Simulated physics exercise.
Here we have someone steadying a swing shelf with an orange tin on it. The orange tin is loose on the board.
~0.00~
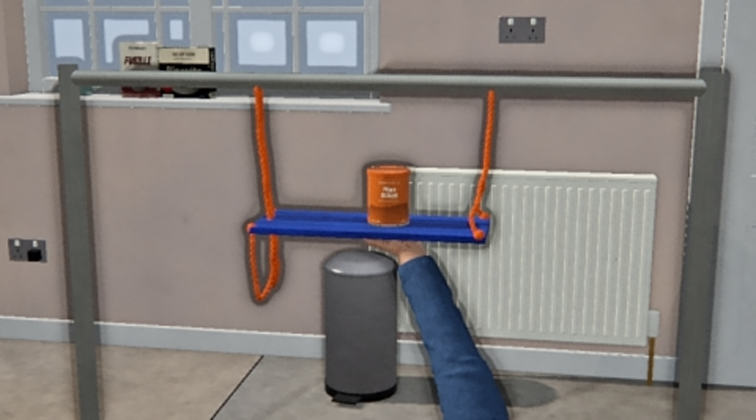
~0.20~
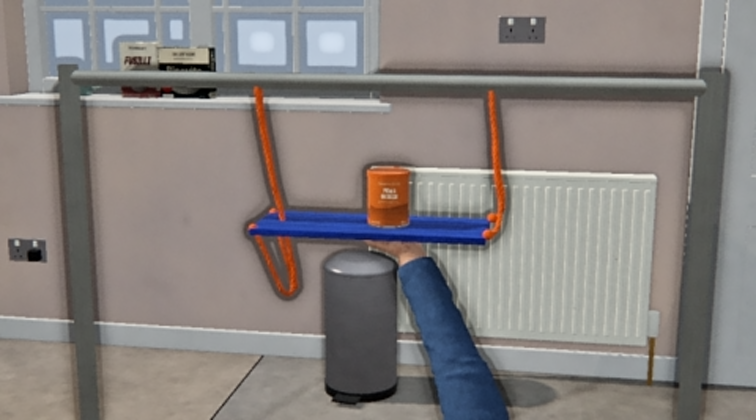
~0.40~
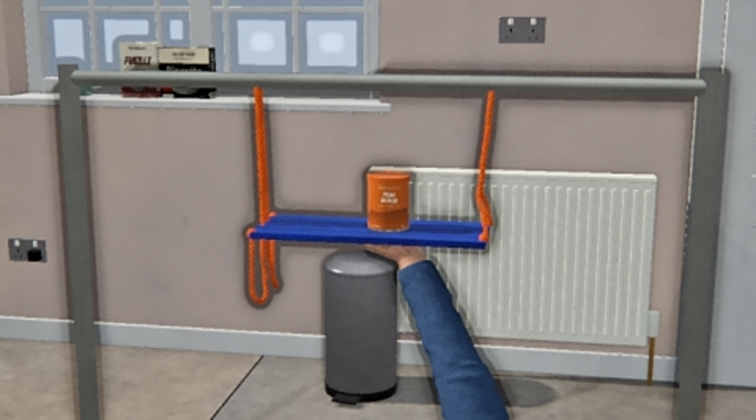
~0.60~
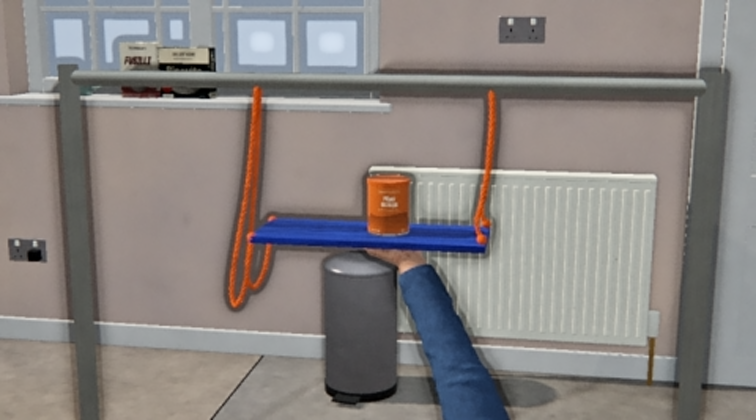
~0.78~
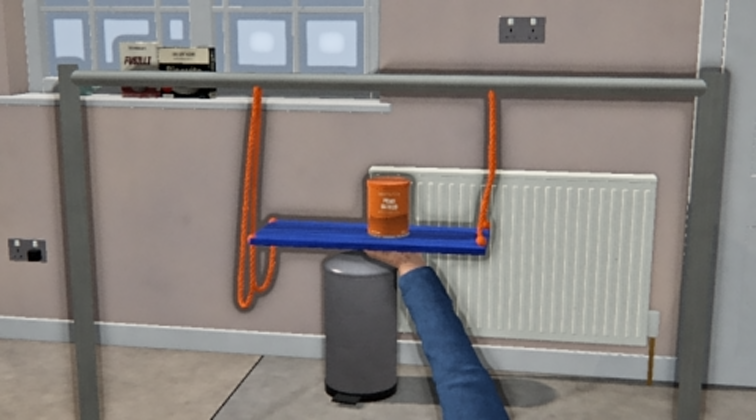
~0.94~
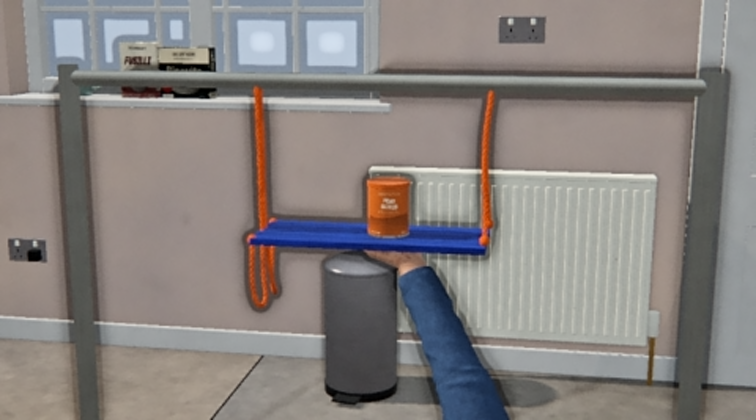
At first, a blue-sleeved arm supports a blue board from below, an orange tin standing on top between orange cords hung from a grey bar. The board and tin then sink very slightly as the slack left cords sway and shift their loop, while the hand stays underneath.
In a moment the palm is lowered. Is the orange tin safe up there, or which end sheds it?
In the end the orange tin drops leftwards.
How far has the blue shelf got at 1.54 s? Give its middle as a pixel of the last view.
Close to (483, 281).
After 1.54 s, board tipped 37° down to the left; tin falling.
After 2.16 s, board tipped 48° down to the left; tin on the floor.
In the end, board tipped 41° down to the left; tin on the floor. The orange tin slides off to the left.
